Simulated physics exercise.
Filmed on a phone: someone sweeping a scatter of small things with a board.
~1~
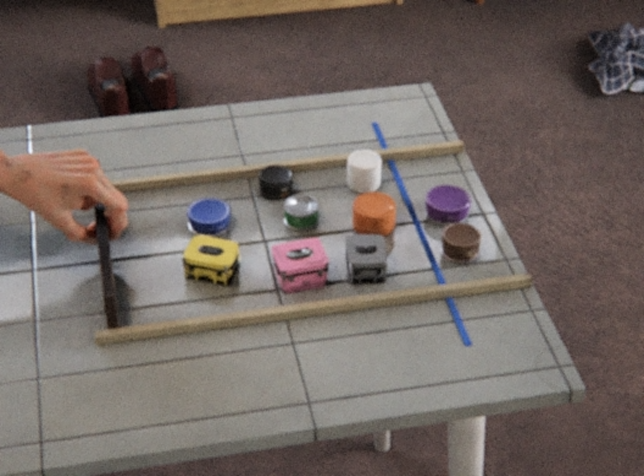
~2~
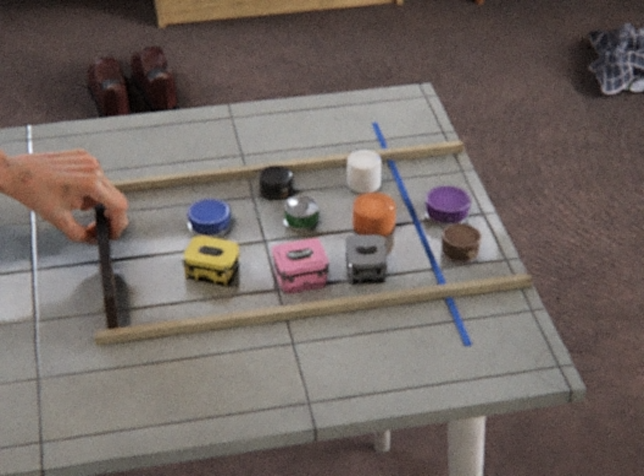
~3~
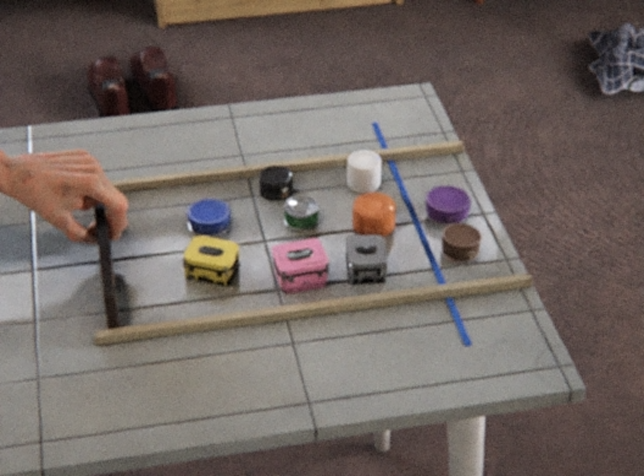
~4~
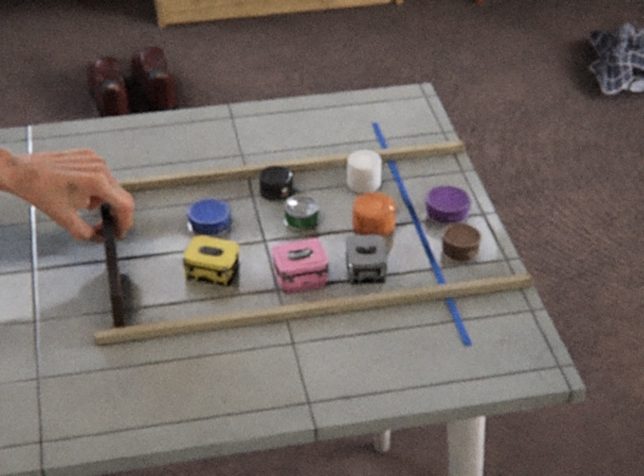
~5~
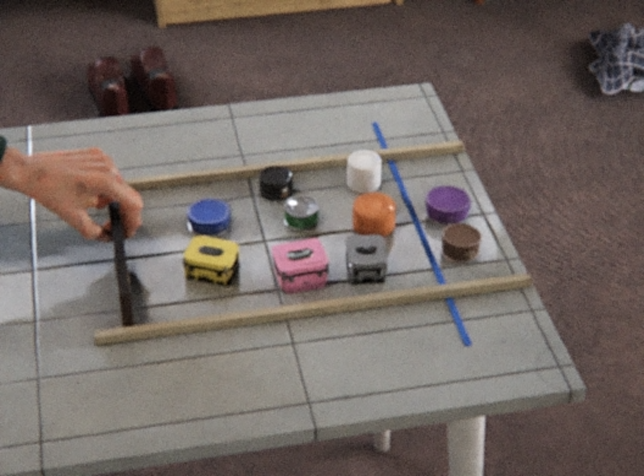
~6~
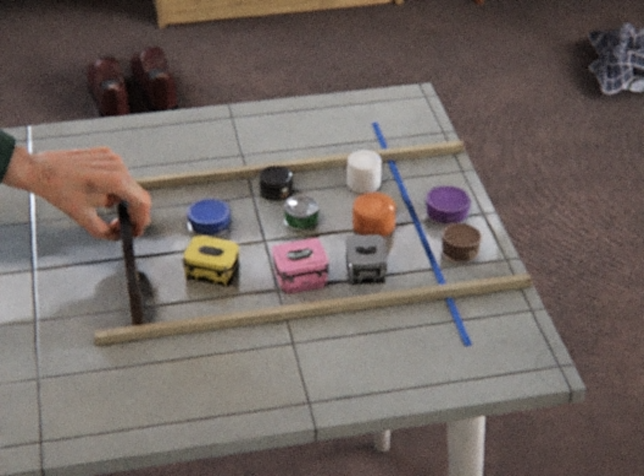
Hand holding a dark board upright on a tiled tabletop, then sliding it slightly right towards small colourful tubs and cases.
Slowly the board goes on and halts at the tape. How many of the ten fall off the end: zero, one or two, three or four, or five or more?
The number that fall off is one or two.
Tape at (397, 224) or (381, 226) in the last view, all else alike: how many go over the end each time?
Down on the floor: 0 and 0.
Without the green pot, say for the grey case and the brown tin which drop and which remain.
The grey case is kept; the brown tin tumbles off.
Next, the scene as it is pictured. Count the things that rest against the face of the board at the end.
In contact: 4.
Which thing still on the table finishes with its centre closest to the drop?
Foremost is the purple pot.
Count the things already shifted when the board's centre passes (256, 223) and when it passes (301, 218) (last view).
At the one place 5, at the other 7.
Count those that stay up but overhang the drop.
The number is 2.
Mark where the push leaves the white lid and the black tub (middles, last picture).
Near (445, 165) and (412, 166).
A little later, none off yet; purple pot at rest near (448, 206); brown tin at rest near (461, 244); white lid at rest near (364, 172).
When it is over, the number that fall off is one or two; down, brown tin.
